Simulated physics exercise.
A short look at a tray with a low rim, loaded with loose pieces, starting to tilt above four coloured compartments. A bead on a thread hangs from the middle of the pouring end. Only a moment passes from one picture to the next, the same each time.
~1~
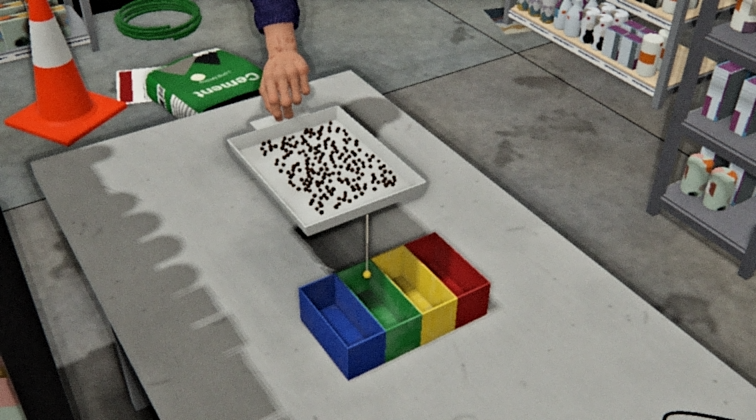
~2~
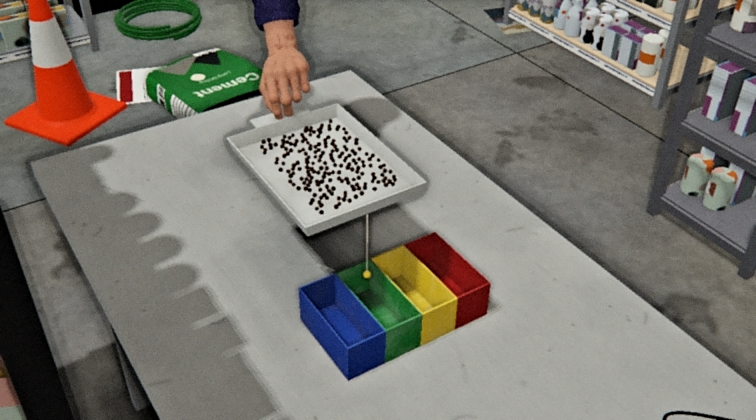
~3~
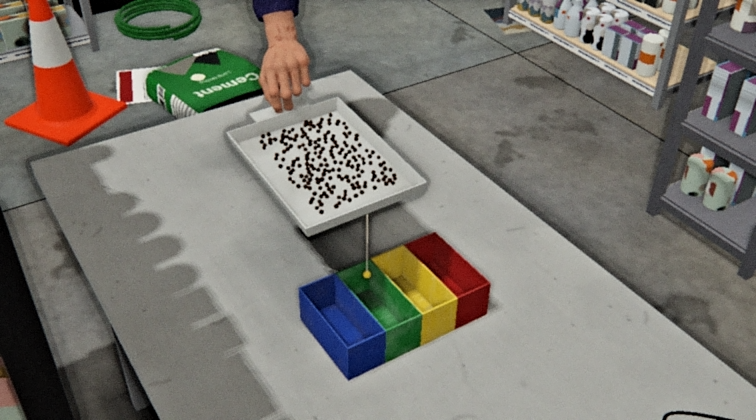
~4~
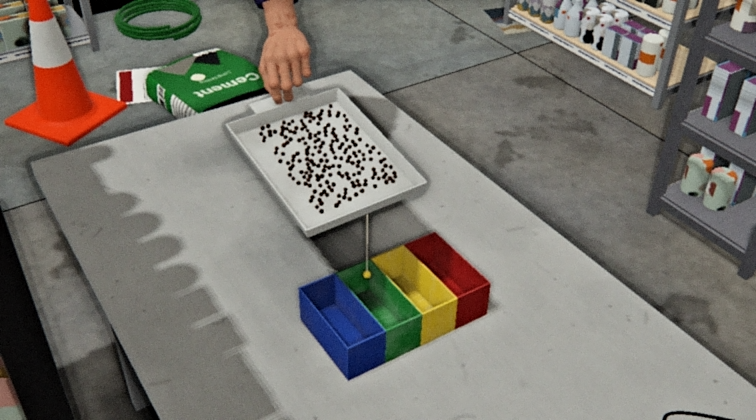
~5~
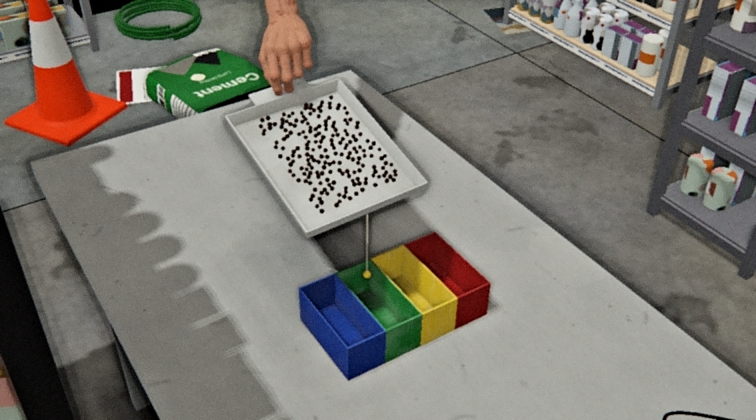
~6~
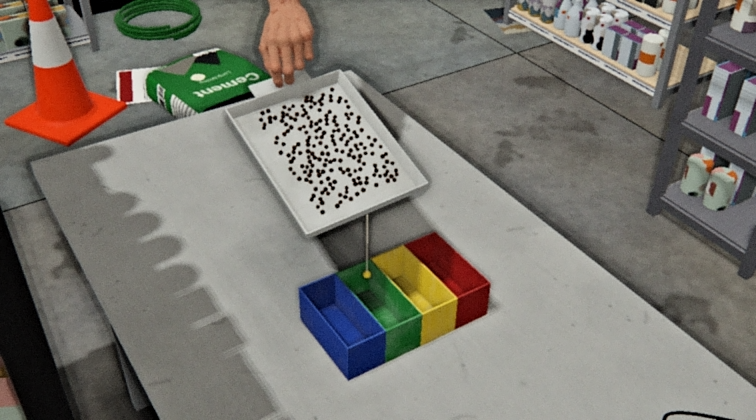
A hand slowly tilts a white tray of small dark pieces above four coloured compartments.
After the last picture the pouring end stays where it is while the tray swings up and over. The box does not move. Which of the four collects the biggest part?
Fullest: The blue cell.
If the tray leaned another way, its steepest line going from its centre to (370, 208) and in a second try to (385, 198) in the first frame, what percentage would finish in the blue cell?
The first gives 10 %, the second 0 %.
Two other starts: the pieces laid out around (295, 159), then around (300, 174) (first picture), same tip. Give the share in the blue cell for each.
Near 60 % and 60 %.
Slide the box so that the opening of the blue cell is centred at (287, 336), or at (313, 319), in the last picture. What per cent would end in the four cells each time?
First some 100, then 100 per cent.
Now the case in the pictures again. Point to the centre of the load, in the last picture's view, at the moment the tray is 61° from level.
Around (351, 212).
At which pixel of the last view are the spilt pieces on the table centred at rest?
Around (315, 392).
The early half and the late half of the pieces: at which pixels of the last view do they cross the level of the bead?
At about (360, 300), then at (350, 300).
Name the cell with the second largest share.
It is the cell in green.
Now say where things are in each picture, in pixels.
Corners of the pouring end (307, 223) and (420, 181), level; middle of the load (325, 164), allspice berries; bead on its thread (367, 275); blue cell (367, 353); green cell (403, 335); yellow cell (439, 319); red cell (472, 303), in the first frame.
Corners of the pouring end (307, 223) and (420, 181), level; middle of the load (325, 163), in the second frame.
Corners of the pouring end (308, 224) and (421, 181), tipped barely, lowest at the left corner; middle of the load (325, 160), in the third frame.
Corners of the pouring end (308, 226) and (421, 181), tipped a little, lowest at the left corner; middle of the load (325, 155), in the fourth frame.
Corners of the pouring end (308, 228) and (422, 181), tipped a little, lowest at the left corner; middle of the load (325, 150), in the fifth frame.
Corners of the pouring end (309, 229) and (422, 181), tipped clearly, lowest at the left corner; middle of the load (326, 147); blue cell (367, 353); green cell (403, 335); yellow cell (439, 319); red cell (472, 303), in the sixth frame.
Just after the last frame, tray tipped steeply; almost all on the tray; just a few in the green cell; about a tenth falling or outside the box.
A moment on, tray tipped past a quarter turn; roughly two thirds on the tray; about a tenth in the blue cell; about a tenth in the green cell; just a few in the yellow cell; roughly a quarter falling or outside the box.
Further on, tray tipped past a quarter turn; roughly half in the blue cell; roughly a third in the green cell; about a tenth in the yellow cell; roughly a quarter falling or outside the box.
When it is over, tray tipped past a quarter turn; roughly half in the blue cell; roughly a third in the green cell; about a tenth in the yellow cell; not one in the red cell; roughly a quarter outside the box.
